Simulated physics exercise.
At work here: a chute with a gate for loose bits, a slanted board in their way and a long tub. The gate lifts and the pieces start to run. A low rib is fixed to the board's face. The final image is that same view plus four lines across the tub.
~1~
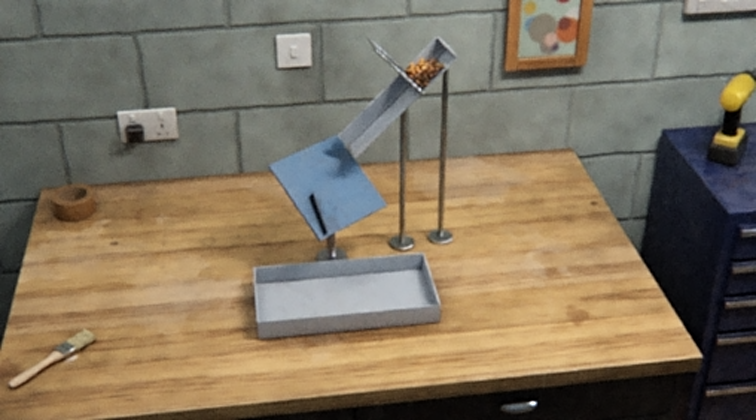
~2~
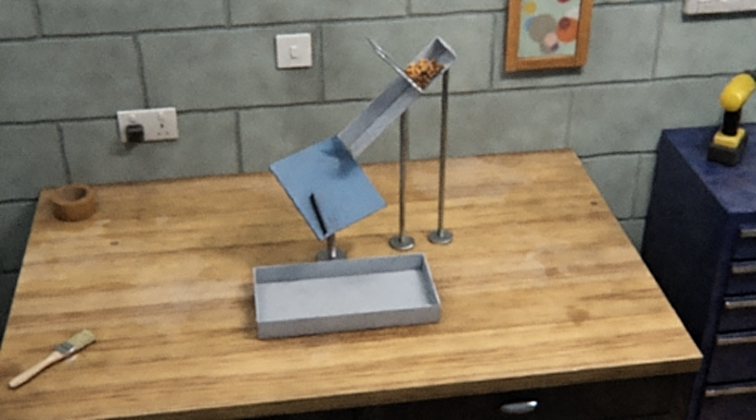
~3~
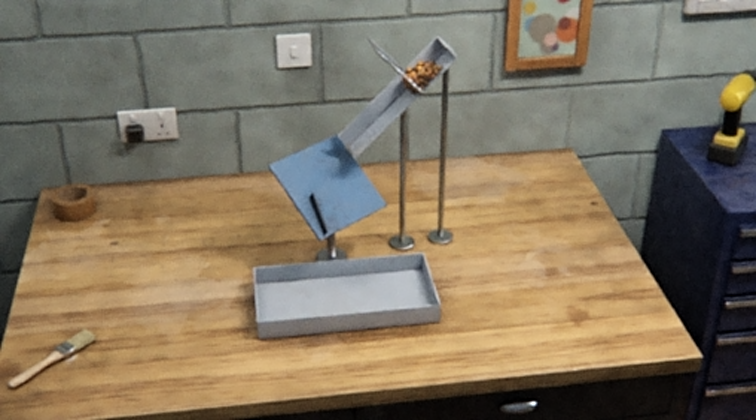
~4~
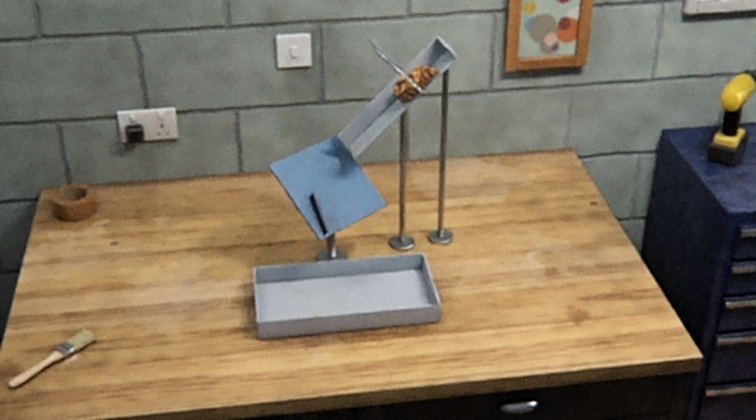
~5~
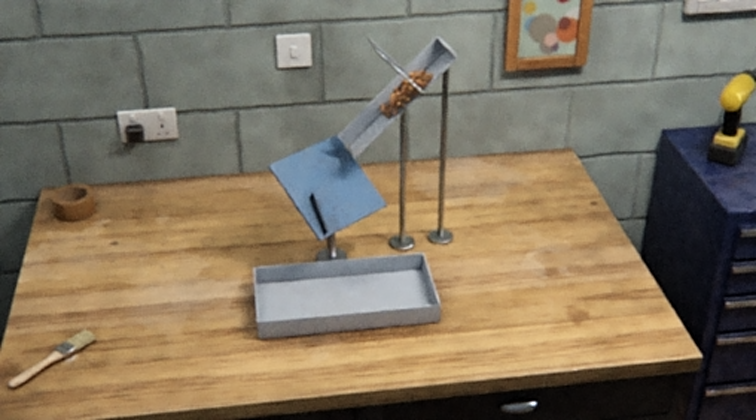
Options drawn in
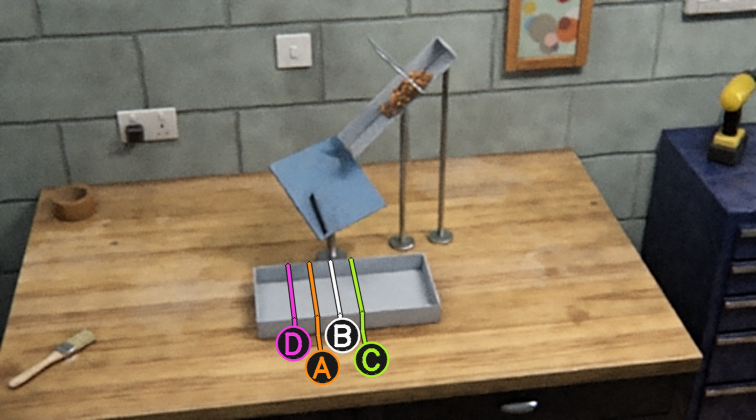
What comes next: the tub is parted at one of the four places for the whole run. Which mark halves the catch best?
Use line C.
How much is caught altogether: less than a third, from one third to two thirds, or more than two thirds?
About that: More than two thirds.
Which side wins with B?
Right.
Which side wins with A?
The right side.
On the marked copy, line A crosses the front rim at (317, 316); line B crosses the front rim at (340, 314); line C crosses the front rim at (362, 312); line D crosses the front rim at (294, 318).
Choosing A, of what is caught, a stray few on the left of the divider, nearly all on the right.
Choosing B, of what is caught, a small part on the left of the divider, nearly all on the right.
Choosing C, of what is caught, about half on the left of the divider, about half on the right.
Choosing D, of what is caught, a stray few on the left of the divider, nearly all on the right.
